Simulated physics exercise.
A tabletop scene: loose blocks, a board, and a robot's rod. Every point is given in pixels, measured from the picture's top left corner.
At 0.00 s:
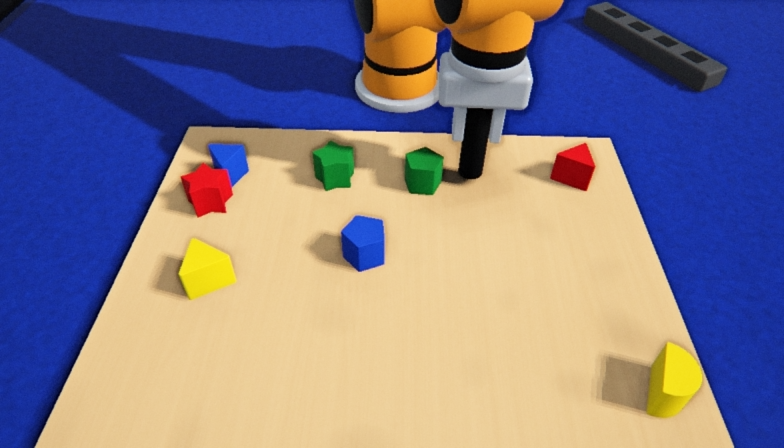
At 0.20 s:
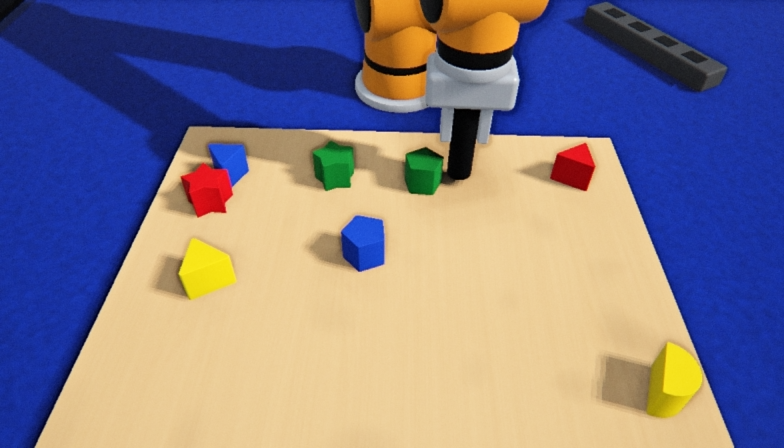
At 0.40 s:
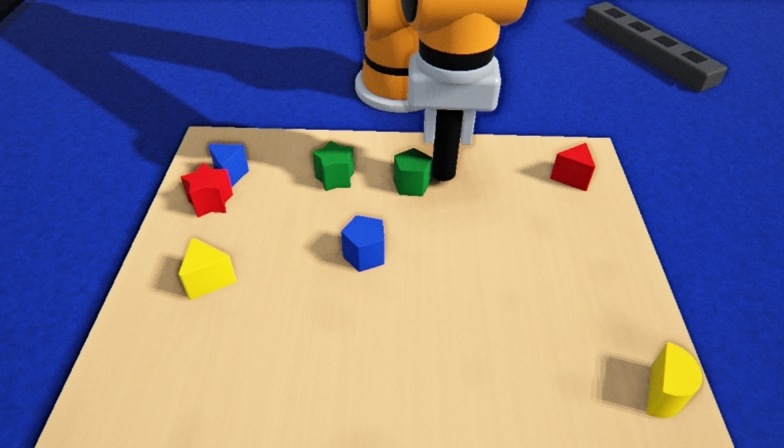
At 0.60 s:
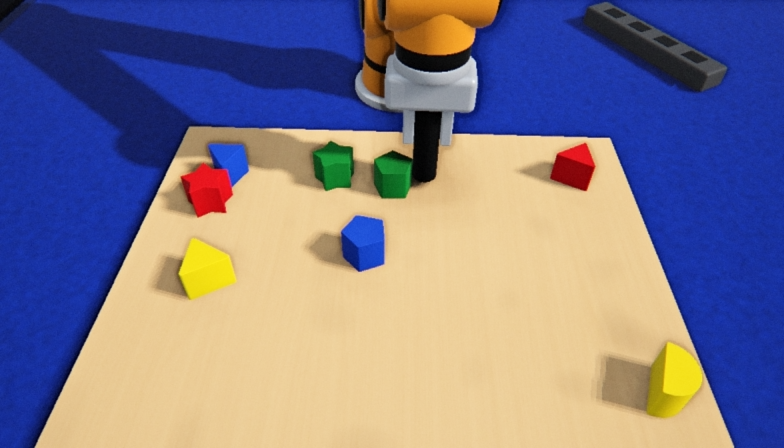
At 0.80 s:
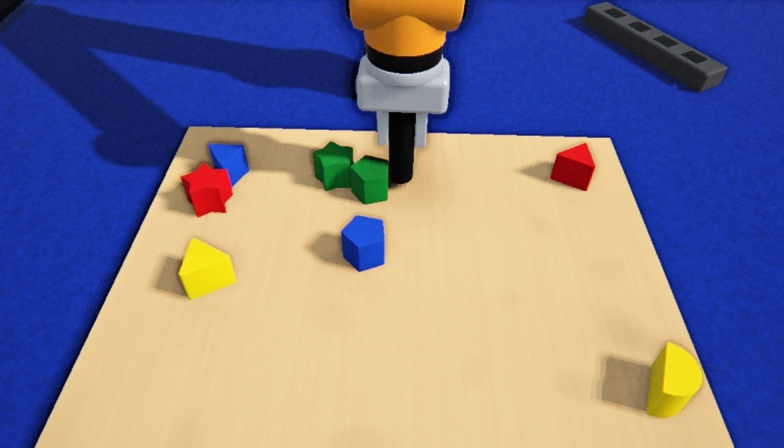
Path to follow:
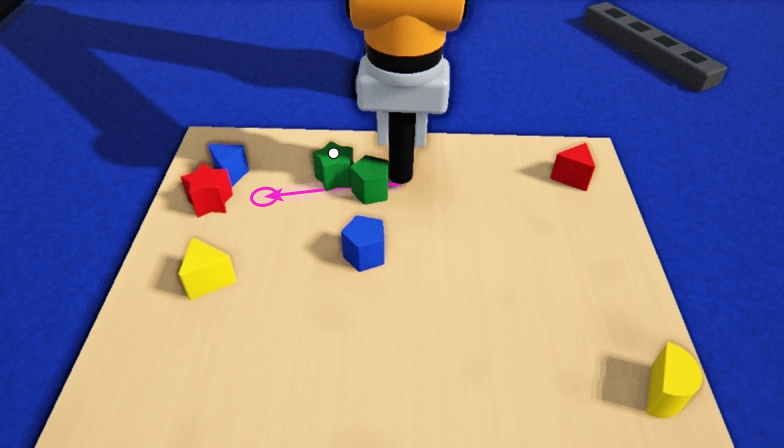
A robot arm pushes the green pentagonal block left to the green star-shaped block.
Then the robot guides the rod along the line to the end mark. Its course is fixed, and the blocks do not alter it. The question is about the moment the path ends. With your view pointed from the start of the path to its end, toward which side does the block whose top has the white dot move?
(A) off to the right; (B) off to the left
A: Off to the right.
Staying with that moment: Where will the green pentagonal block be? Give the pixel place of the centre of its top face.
My prediction: (327, 184).
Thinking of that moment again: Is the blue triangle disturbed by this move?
At the moment the path ends, the blue triangle still stands where it did.
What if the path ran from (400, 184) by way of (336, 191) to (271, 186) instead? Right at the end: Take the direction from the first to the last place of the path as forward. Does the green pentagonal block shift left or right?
Left.
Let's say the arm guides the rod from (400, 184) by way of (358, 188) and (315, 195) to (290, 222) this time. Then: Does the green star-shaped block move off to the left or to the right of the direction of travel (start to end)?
Side: Right.
Path on the board, from (400, 184) via (356, 187) and (310, 191), ending at (264, 197); the dot is on the green star-shaped block.
The first path, step by step. One third of the way, rod at (355, 179); green star-shaped block at (324, 154), turned 35° clockwise; green pentagonal block at (338, 178), turned 65° anticlockwise.
Two thirds of the way, rod at (309, 183); green star-shaped block at (288, 149), turned 85° clockwise; green pentagonal block at (327, 184), turned 100° anticlockwise.
At the end, rod at (263, 189); red star-shaped block in place; blue triangle in place; green star-shaped block at (280, 148), turned 125° clockwise; green pentagonal block at (327, 184), turned 100° anticlockwise.
